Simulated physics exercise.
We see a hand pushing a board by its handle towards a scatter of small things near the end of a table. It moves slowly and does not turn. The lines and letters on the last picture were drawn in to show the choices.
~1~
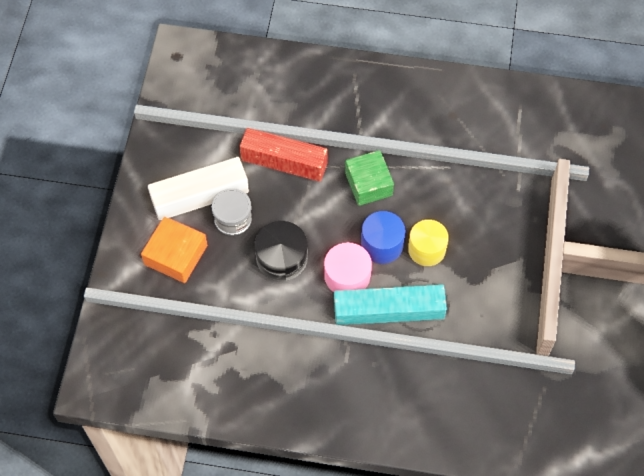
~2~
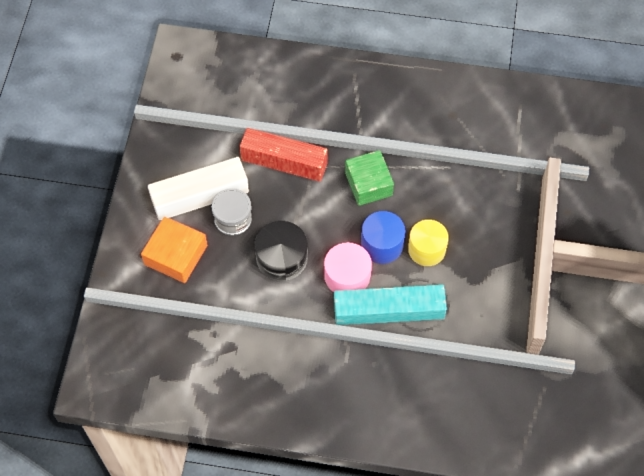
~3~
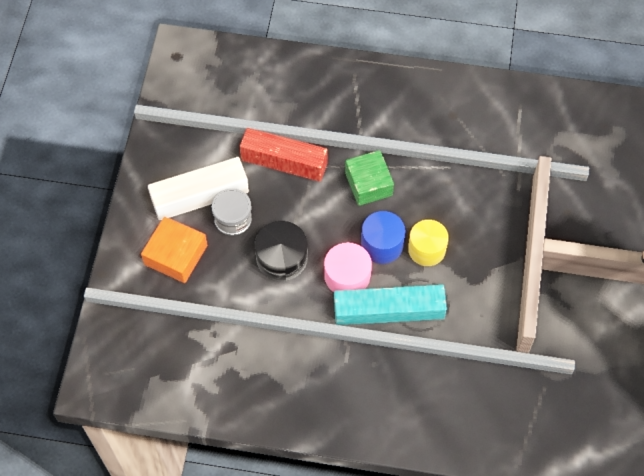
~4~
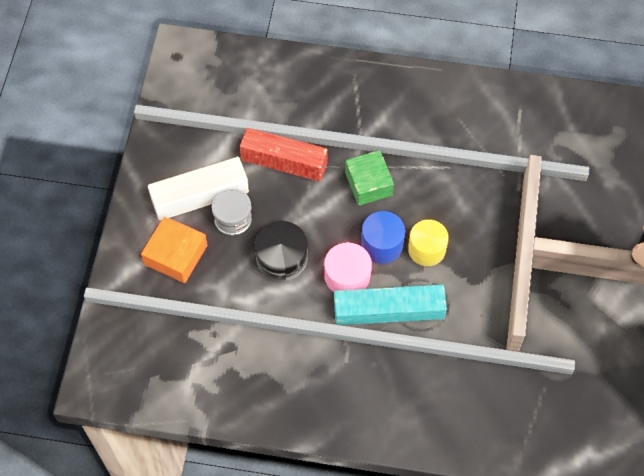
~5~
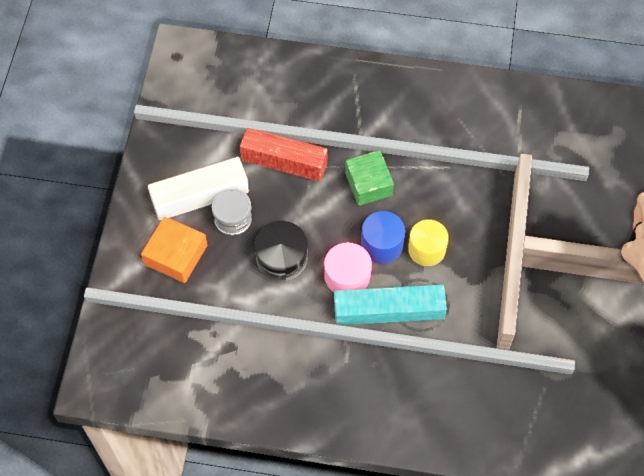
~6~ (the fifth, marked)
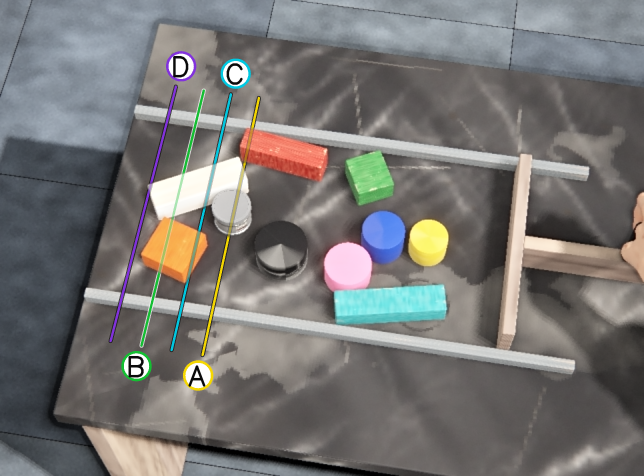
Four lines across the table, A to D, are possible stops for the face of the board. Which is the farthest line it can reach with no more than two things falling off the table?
C.
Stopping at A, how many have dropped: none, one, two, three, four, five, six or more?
The count is none.
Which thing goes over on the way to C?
The orange block goes over.
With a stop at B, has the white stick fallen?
By then, yes.
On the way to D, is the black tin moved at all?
Yes.
On the copy, A at (232, 220); B at (174, 211); C at (203, 215); D at (145, 207).
On C. First, board (404, 224); turquoise bar (330, 298); pink tin (331, 263).
Then, board (291, 208); orange block (155, 244); white stick (187, 182).
Finally, board (205, 196); orange block over the edge; white stick (126, 167); one fallen.
By contrast, A is within the limit but short; B drops five; D drops six.
